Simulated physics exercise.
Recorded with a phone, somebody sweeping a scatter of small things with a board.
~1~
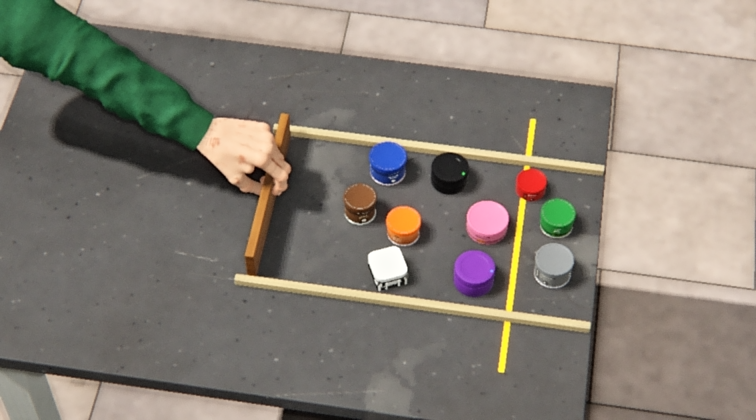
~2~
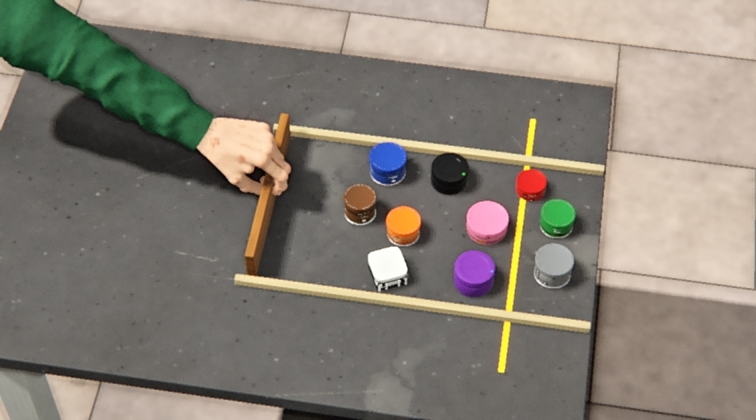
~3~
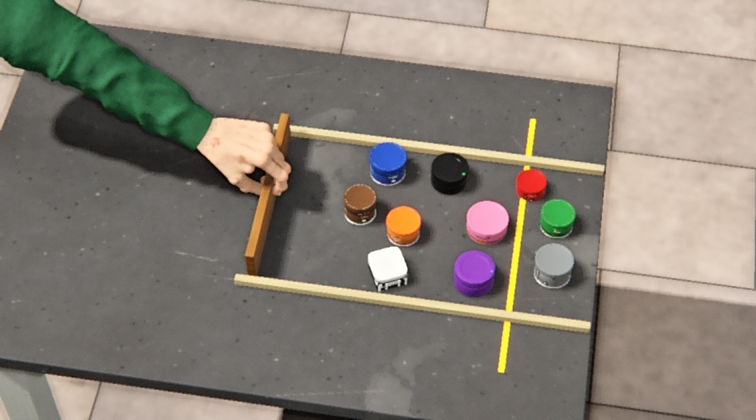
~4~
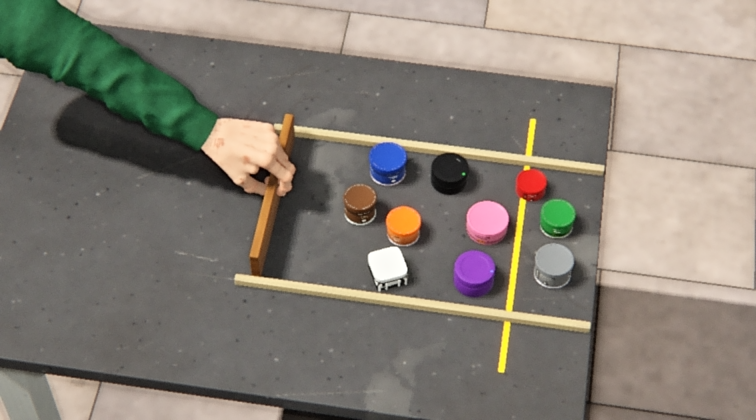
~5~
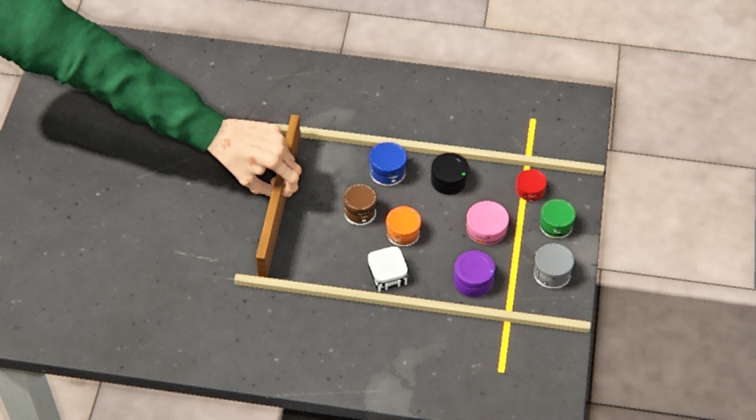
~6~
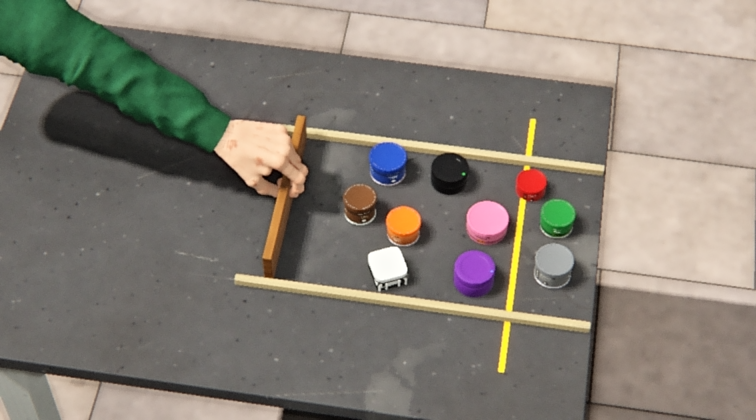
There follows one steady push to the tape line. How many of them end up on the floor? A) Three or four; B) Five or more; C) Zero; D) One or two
One or two.
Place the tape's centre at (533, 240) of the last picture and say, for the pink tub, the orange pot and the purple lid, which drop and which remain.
First the pink tub, which stays on top, then the orange pot, which stays on top, and the purple lid, which stays on top.
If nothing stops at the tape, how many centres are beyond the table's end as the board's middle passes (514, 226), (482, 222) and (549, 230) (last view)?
1; 0; 6.
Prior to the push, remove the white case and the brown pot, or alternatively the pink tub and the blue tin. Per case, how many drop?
Result, first then second: 1, 0.
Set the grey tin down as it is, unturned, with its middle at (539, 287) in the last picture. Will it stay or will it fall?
From that start, the object then does not stay.
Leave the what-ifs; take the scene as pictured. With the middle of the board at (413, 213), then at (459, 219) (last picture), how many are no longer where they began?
Counts: 5, 8.
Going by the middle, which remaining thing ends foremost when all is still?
I'd go with the grey tin.
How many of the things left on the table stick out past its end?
That'd be 2.
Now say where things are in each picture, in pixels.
Grey tin (554, 266); green pot (557, 219); red tub (531, 185); board (269, 194); tape (518, 238), in the first frame.
Green pot (557, 219); purple lid (474, 274), in the second frame.
Red tub (531, 185); white case (388, 269), in the third frame.
Grey tin (553, 267); black lid (450, 174), in the fourth frame.
Green pot (557, 219); brown pot (360, 205), in the fifth frame.
Grey tin (553, 267); green pot (557, 219); red tub (531, 185); board (286, 196); tape (518, 238), in the sixth frame.
A little later, none off yet; grey tin at rest near (553, 267); green pot at rest near (557, 219); red tub at rest near (531, 185).
When it is over, the number that fall off is one or two; down, red tub.
